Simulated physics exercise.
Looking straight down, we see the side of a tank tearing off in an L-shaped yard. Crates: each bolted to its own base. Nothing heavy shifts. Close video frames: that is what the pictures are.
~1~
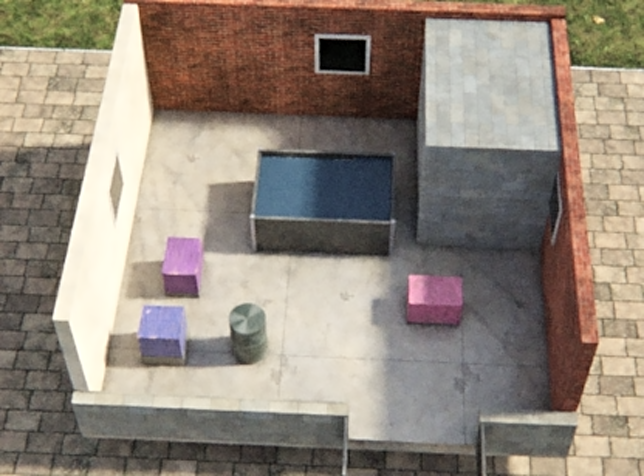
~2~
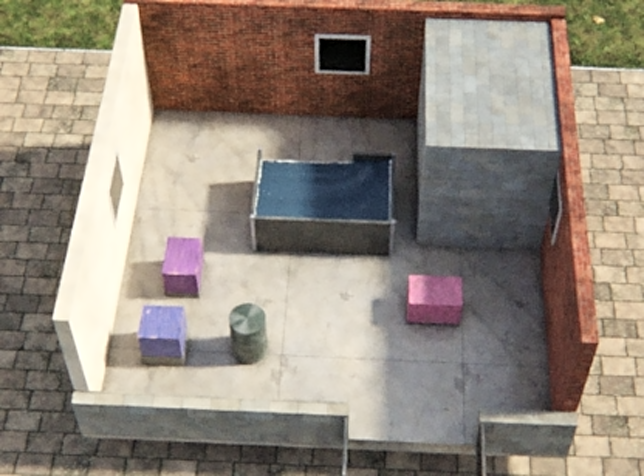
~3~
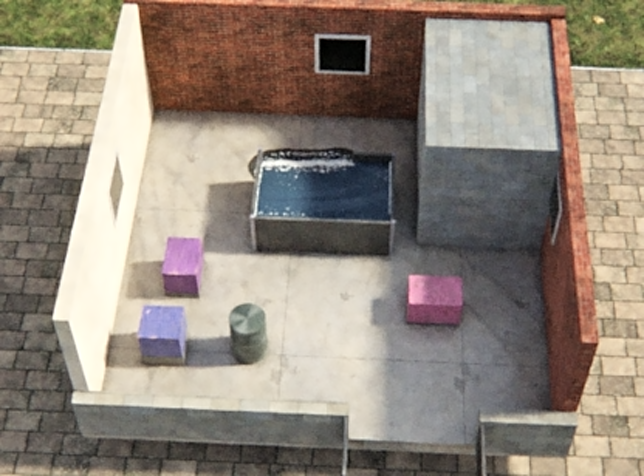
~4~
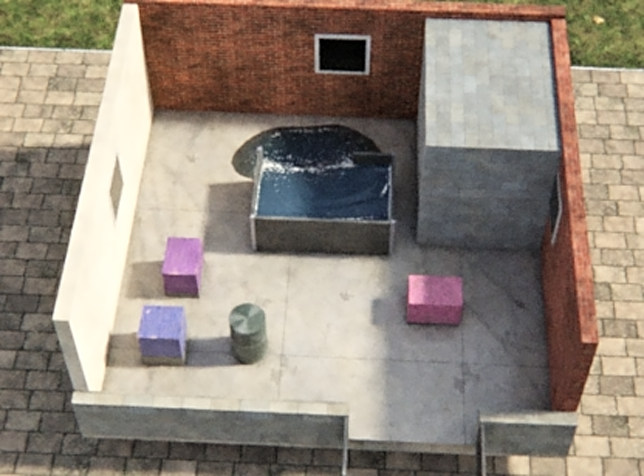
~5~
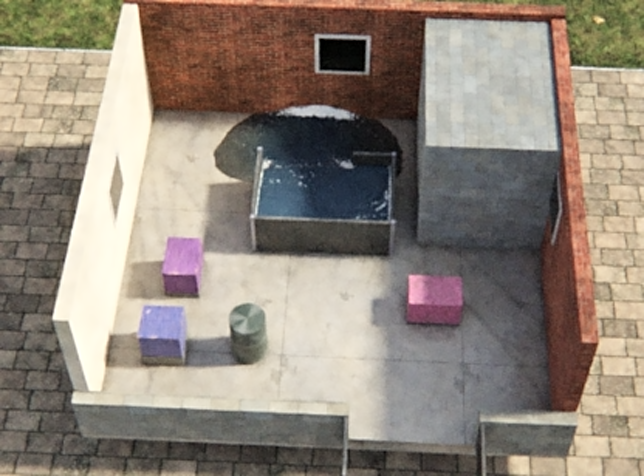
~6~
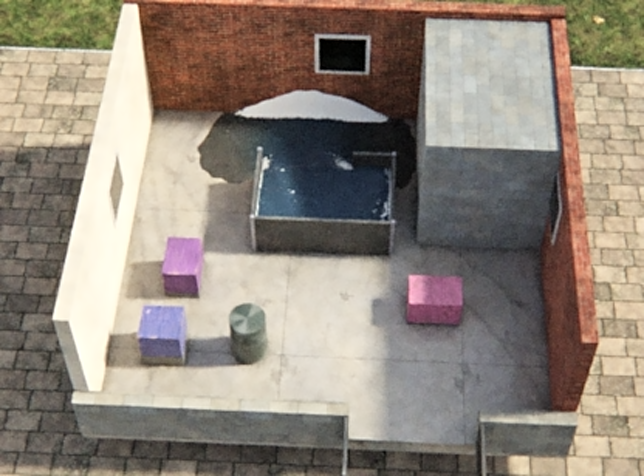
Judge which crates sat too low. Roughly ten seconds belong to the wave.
The purple crate was too low. The pink crate was too low. The blue crate was not too low.
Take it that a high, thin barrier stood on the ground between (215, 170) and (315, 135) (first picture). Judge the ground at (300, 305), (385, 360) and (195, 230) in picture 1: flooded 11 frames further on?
One by one: Spared, spared, soaked.
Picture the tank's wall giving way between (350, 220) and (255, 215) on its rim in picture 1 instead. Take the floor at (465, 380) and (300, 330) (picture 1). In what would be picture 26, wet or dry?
Going point by point, the first is waterlogged and the second is waterlogged.
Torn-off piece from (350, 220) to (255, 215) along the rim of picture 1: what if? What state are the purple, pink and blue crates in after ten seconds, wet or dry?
Crate by crate: Purple - hit; pink - hit; blue - hit.
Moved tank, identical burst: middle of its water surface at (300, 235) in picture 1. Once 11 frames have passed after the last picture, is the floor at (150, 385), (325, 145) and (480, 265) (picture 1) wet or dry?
Results in order - left untouched, swamped, left untouched.
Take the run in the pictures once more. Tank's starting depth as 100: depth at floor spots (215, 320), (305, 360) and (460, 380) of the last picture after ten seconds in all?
Readings in sequence: 4, 6, 6 percent.
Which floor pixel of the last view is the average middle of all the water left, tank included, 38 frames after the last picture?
I'd place it roughly at (277, 227).
A moment on, water covers 15 % of the floor; the purple crate not reached, the pink crate not reached, the blue crate not reached.
Next, water covers 25 % of the floor; the purple crate not reached, the pink crate not reached, the blue crate not reached.
Then, water covers 50 % of the floor; the purple crate water round its plinth, the pink crate water round its plinth, the blue crate water round its plinth.
Later, water covers 80 % of the floor; the purple crate water round its plinth, the pink crate water round its plinth, the blue crate water round its plinth.
In the end, water covers 100 % of the floor; the purple crate was topped, the pink crate was topped, the blue crate stayed above the water.
